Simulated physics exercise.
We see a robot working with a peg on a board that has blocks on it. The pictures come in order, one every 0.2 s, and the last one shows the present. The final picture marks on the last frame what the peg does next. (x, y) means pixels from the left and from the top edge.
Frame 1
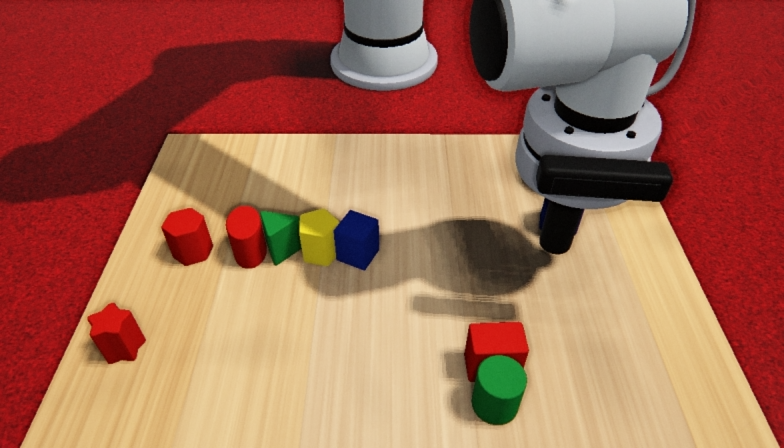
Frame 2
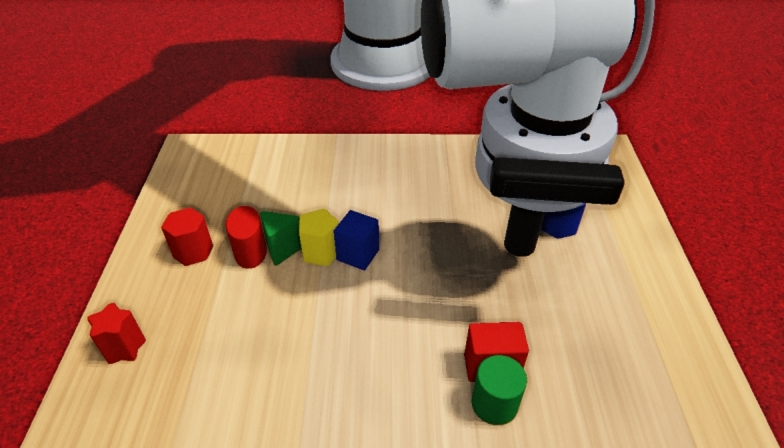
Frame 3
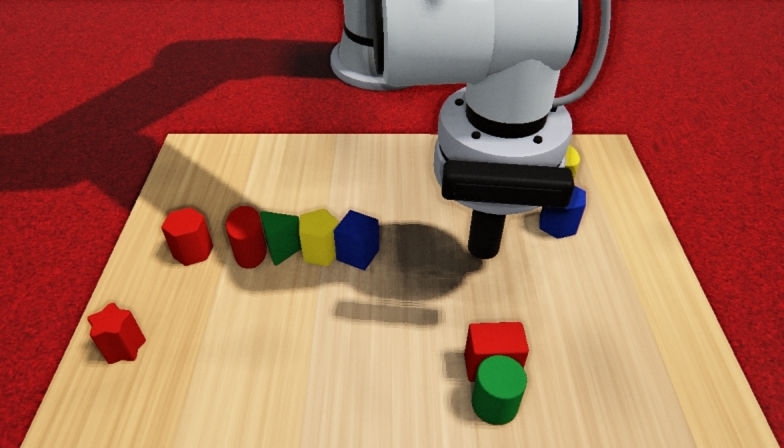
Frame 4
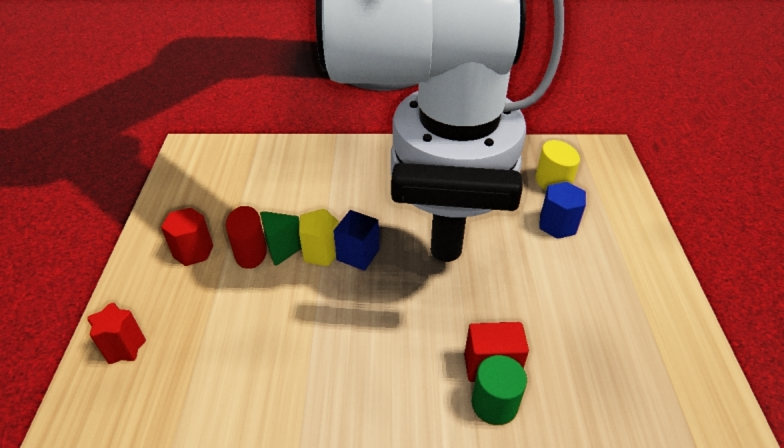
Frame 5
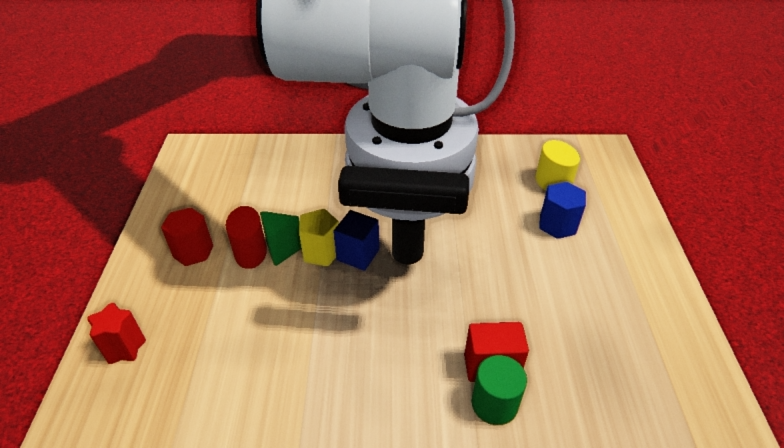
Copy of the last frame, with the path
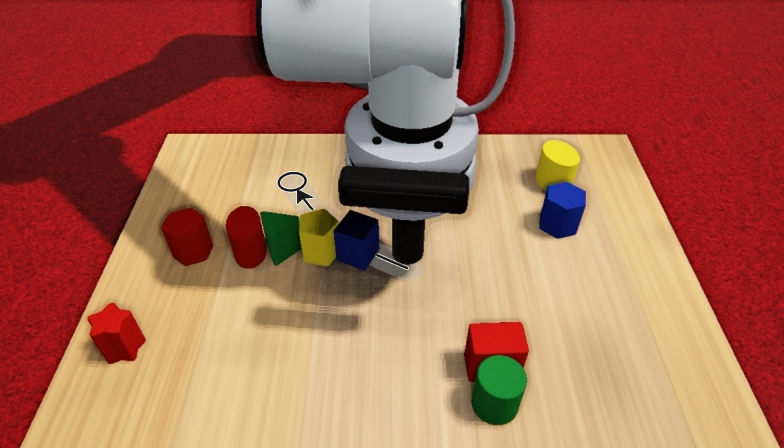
On a wooden board with colored blocks scattered over it, a robot arm moved its dark peg steadily left toward the row of blocks, uncovering a blue block and a yellow one, while every block stayed still.
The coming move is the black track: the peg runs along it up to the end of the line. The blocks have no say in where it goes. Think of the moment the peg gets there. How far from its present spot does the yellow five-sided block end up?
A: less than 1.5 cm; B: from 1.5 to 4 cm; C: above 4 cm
My answer is option C.
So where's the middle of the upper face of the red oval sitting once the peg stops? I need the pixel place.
My estimate: (218, 225).
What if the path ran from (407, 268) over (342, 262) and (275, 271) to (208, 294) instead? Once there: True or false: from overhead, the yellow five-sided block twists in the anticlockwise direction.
It is false.
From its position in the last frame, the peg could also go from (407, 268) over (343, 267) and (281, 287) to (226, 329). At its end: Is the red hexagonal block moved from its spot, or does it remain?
Here the red hexagonal block stays on its spot.
The line goes from (407, 268) by way of (355, 244) and (316, 214) to (292, 182).
On the path given first. One third of the way, peg at (354, 229); red oval at (227, 222), turned 35° anticlockwise; green triangular piece at (256, 211), turned 20° anticlockwise; yellow five-sided block at (284, 217), turned 25° clockwise; blue square piece at (320, 218), turned 40° anticlockwise.
Two thirds of the way, peg at (313, 198); red oval at (218, 225), turned 45° anticlockwise; green triangular piece at (225, 202), turned 45° anticlockwise; yellow five-sided block at (254, 209); blue square piece at (288, 199), turned 65° anticlockwise.
At the end, peg at (290, 167); red oval at (218, 225), turned 45° anticlockwise; green triangular piece at (225, 202), turned 45° anticlockwise; yellow five-sided block at (254, 209); blue square piece at (288, 199), turned 65° anticlockwise.
